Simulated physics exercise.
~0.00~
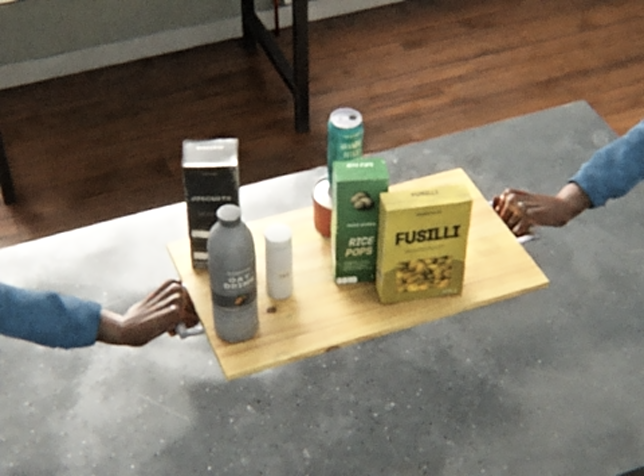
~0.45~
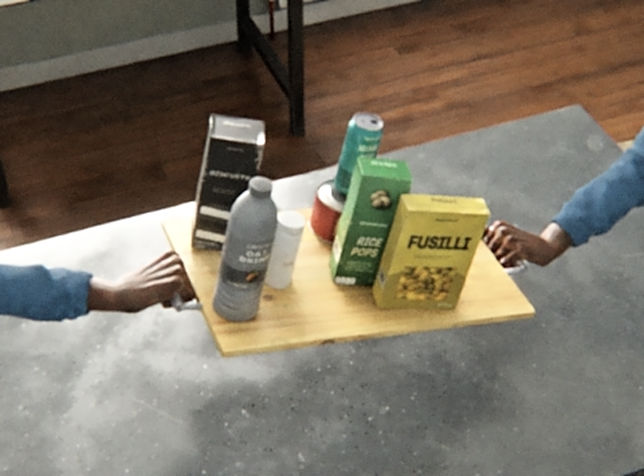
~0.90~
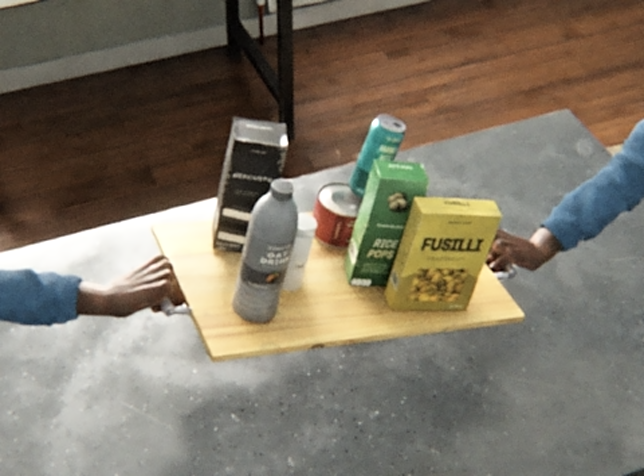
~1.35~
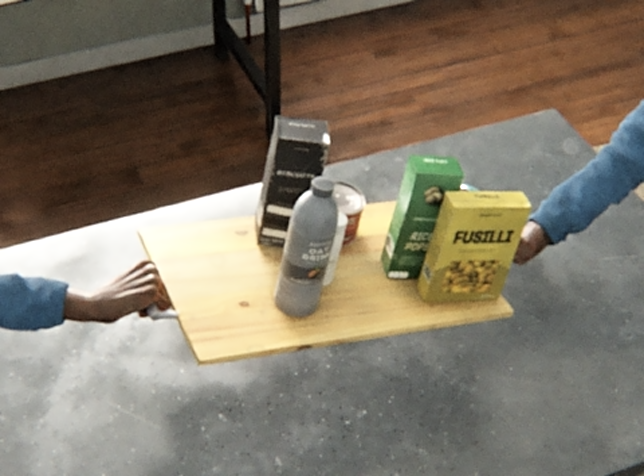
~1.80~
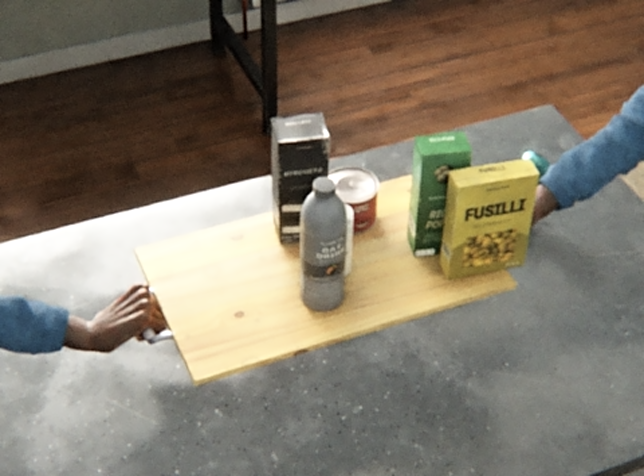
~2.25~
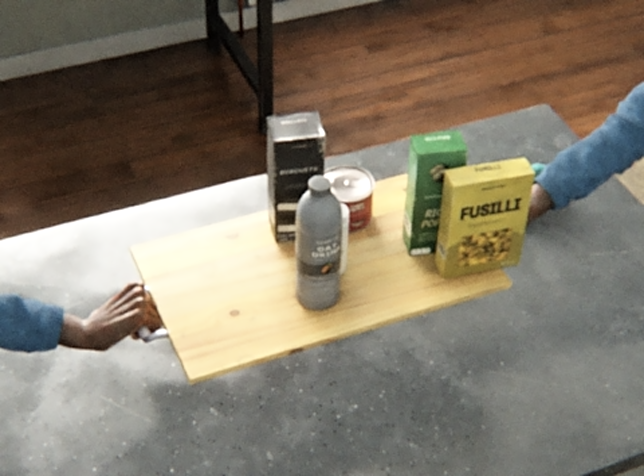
A pale wooden tray, held by two blue-sleeved arms above a grey counter and seen from above, carries a black carton, grey bottle and white shaker on the left, with a turquoise can, red tub, green carton and yellow fusilli box farther right. Its right side dips, and the items lean and slide rightward. The turquoise can tilts, then drops from view behind the boxes. The tray levels again, and the cartons, bottle and yellow box settle upright, shifted to the right. Only a bit of turquoise shows beside the yellow box, near the right hand.
